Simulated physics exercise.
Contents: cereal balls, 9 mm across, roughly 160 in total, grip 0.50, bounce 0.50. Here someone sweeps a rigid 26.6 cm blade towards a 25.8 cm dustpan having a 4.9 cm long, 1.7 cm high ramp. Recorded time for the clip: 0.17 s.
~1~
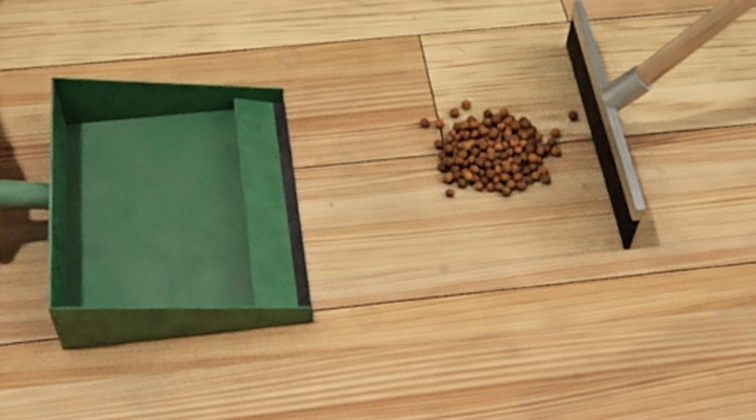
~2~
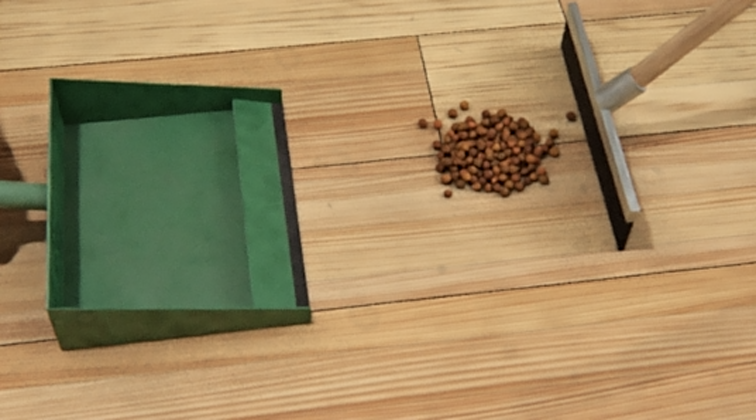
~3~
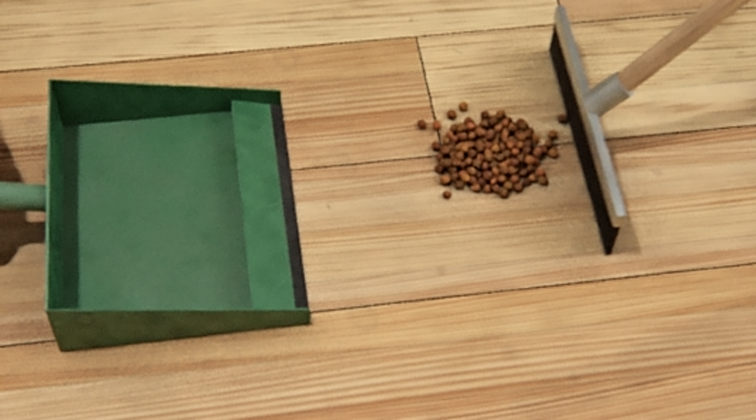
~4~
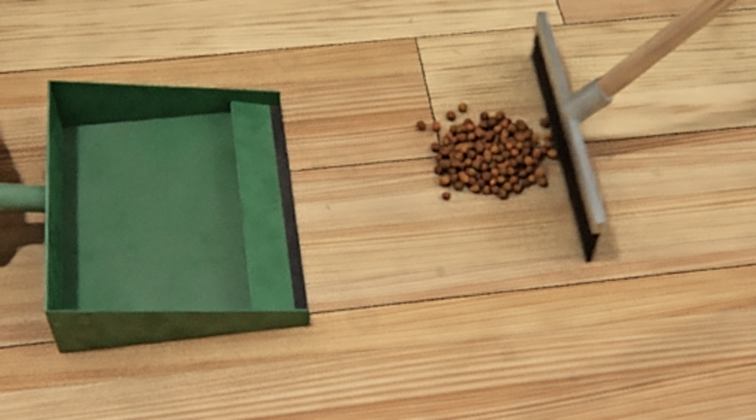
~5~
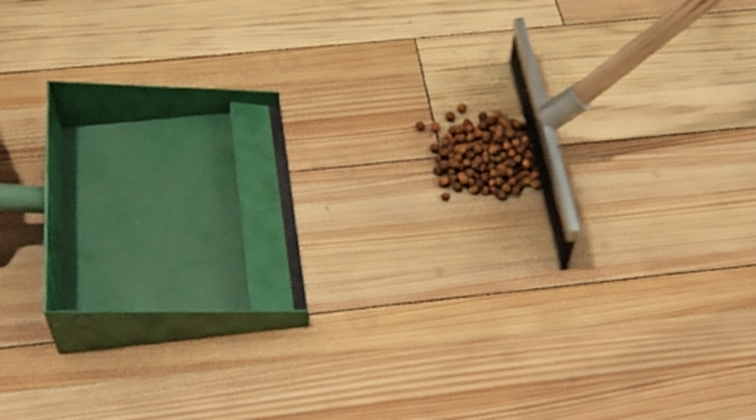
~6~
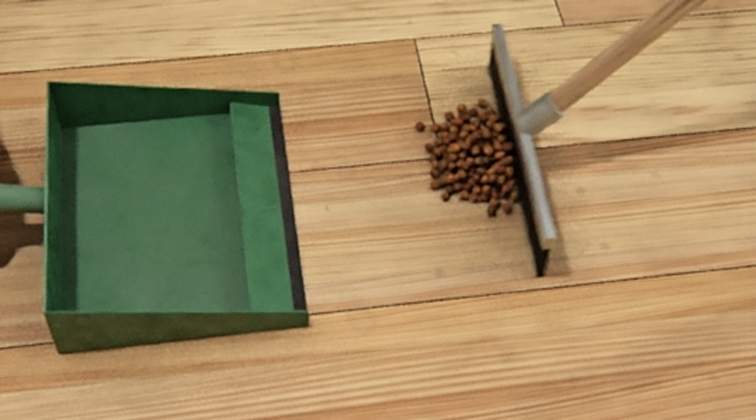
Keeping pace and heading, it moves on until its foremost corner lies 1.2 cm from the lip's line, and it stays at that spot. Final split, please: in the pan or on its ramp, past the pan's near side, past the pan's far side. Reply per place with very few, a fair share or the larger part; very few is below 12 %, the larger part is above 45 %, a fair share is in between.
In the pan or on its ramp: The larger part; past the pan's near side: Very few; past the pan's far side: Very few.
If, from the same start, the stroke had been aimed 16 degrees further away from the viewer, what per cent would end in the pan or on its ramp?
Under that change, roughly 60 in a hundred.
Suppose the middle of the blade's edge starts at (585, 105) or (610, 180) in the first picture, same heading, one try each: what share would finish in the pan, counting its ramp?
60 and 45 per cent, roughly.
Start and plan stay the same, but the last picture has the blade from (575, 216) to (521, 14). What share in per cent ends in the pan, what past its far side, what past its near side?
The pan gets 55, the far side 10 and the near side 0.
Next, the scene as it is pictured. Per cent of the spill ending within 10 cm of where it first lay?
Roughly 0 in a hundred.
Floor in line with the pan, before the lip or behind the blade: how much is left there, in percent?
Some 40 per cent end up there.
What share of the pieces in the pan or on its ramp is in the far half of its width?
Roughly 50 per cent.
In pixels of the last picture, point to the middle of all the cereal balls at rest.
Roughly (282, 196).
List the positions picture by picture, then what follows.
In the first picture, blade from (637, 213) to (577, 11), moved 0.0 cm, 0 of the pieces shifted so far; middle of the pieces at (496, 151); pan at (161, 220).
In the second picture, blade from (631, 215) to (571, 13), moved 0.4 cm, 0 of the pieces shifted so far; middle of the pieces at (494, 151).
In the third picture, blade from (618, 220) to (560, 17), moved 1.7 cm, 1 of the pieces shifted so far; middle of the pieces at (493, 152).
In the fourth picture, blade from (598, 226) to (541, 22), moved 3.7 cm, 2 of the pieces shifted so far; middle of the pieces at (493, 153).
In the fifth picture, blade from (573, 234) to (519, 28), moved 6.1 cm, 34 of the pieces shifted so far; middle of the pieces at (490, 154).
In the sixth picture, blade from (548, 242) to (497, 34), moved 8.5 cm, 149 of the pieces shifted so far; middle of the pieces at (474, 155); pan at (157, 224).
Then, 0.15 s after the last picture, middle of the blade 12 cm from the lip; 0 % over the lip, far side 0 %, near side 0 %.
Then, 0.26 s after the last picture, middle of the blade 4 cm from the lip; 5 % over the lip, far side 5 %, near side 0 %.
Then, 0.49 s after the last picture, middle of the blade 2 cm from the lip; 65 % over the lip, far side 5 %, near side 0 %.
In the end, pan 60 %, near side 0 %, far side 5 %, in front of the lip or behind the blade 40 %.
